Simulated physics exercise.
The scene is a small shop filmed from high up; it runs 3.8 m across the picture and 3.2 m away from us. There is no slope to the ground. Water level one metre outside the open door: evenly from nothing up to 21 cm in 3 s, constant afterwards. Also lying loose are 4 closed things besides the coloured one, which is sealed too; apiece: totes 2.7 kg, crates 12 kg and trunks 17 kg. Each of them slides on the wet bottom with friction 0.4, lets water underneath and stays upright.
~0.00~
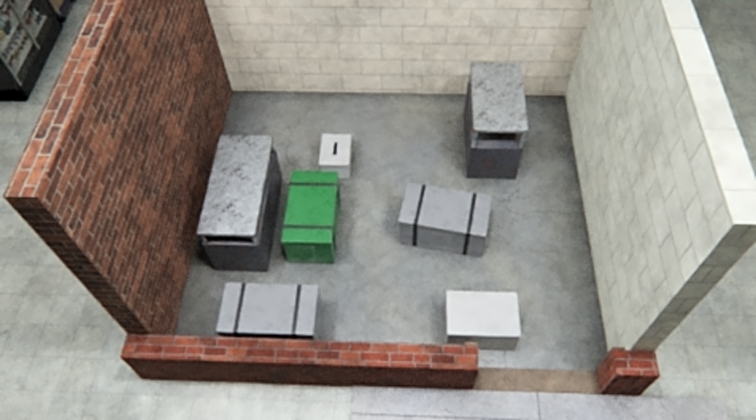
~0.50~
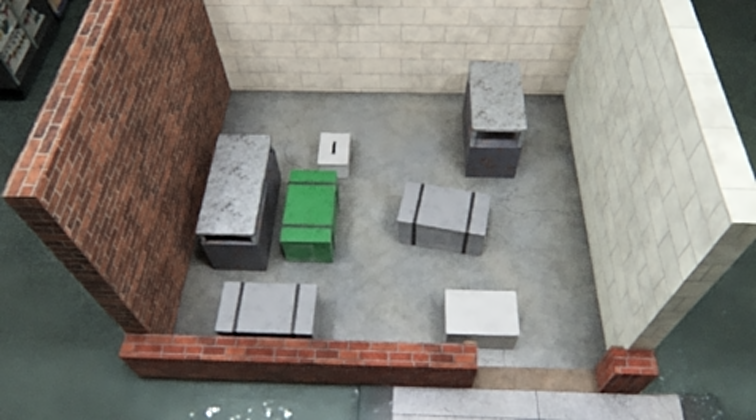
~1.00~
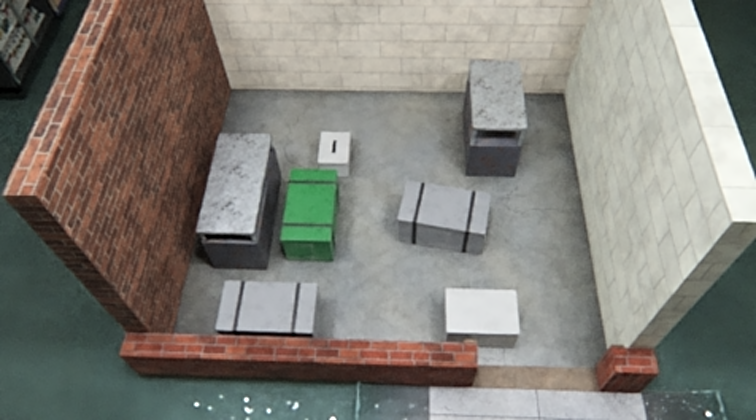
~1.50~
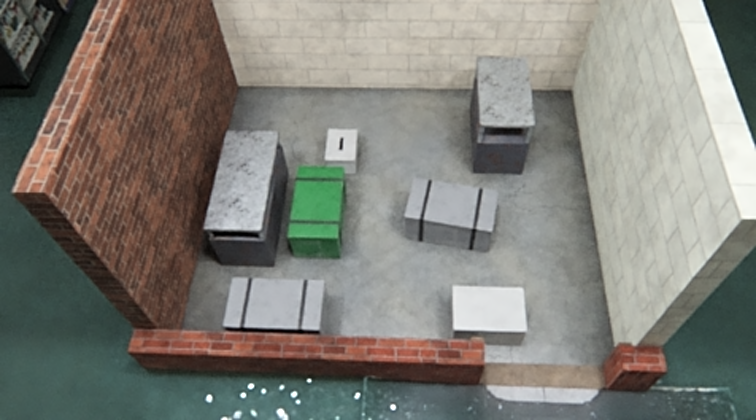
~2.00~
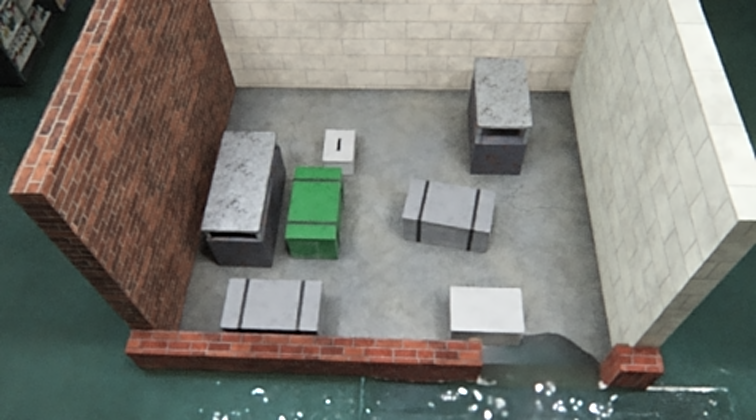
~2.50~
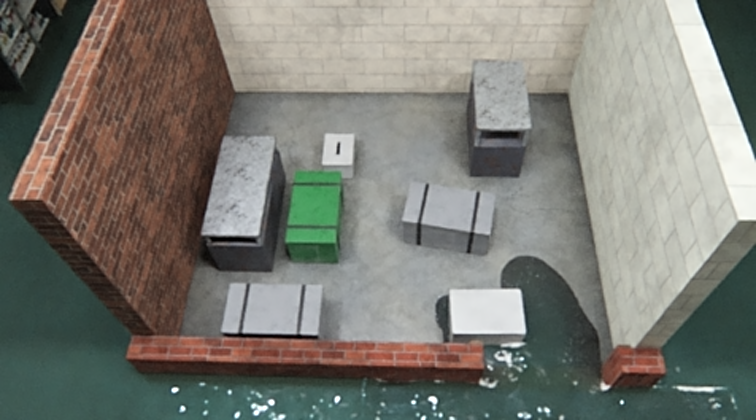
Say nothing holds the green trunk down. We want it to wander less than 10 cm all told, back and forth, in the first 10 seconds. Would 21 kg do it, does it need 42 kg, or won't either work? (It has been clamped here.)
Heavier wins.
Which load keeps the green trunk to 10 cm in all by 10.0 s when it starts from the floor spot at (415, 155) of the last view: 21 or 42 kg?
It turns out that no load succeeds.
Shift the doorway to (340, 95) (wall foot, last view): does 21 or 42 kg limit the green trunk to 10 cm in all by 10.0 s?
With that change, both options fail.
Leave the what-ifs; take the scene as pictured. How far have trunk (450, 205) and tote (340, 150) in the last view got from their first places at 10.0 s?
Respectively 200 and 120 centimetres.
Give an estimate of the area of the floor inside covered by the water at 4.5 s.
Wet: Near 5.5 m2.
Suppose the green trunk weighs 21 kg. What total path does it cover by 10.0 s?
All together it comes to about 50 cm.
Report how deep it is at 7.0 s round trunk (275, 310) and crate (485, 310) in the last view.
I'd estimate 1 cm for the first and 4 cm for the second.
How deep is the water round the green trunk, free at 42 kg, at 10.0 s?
9 cm, roughly.
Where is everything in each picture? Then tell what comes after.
The first picture shows the green trunk at (311, 205) rests on the ground; water covers 0.0 m2; 0 of 5 have shifted.
The second picture shows the green trunk at (310, 204), on the bottom; 0.0 m2 under water; 0 of 5 have shifted.
The third picture shows the green trunk at (310, 203), on the bottom; 0.0 m2 under water; 0 of 5 have shifted.
The fourth picture shows the green trunk at (317, 201), on the bottom; 0.0 m2 under water; 0 of 5 have shifted.
The fifth picture shows the green trunk at (315, 201) rests on the ground; 0.2 m2 under water; 0 of 5 have shifted.
The sixth picture shows the green trunk at (314, 205) rests on the ground; water covers 0.7 m2; 0 of 5 have shifted.
After 3.5 s the green trunk would be 0 cm from its start with 21 kg and 0 cm from its start with 42 kg; 0 cm of water round it then.
After 4.5 s the green trunk would be 0 cm from its start with 21 kg and 0 cm from its start with 42 kg; 0 cm of water round it then.
After 7.0 s the green trunk would be 5 cm from its start with 21 kg and 0 cm from its start with 42 kg; 3 cm of water round it then.
After 10.0 s the green trunk would be 43 cm from its start with 21 kg and 0 cm from its start with 42 kg; 9 cm of water round it then.
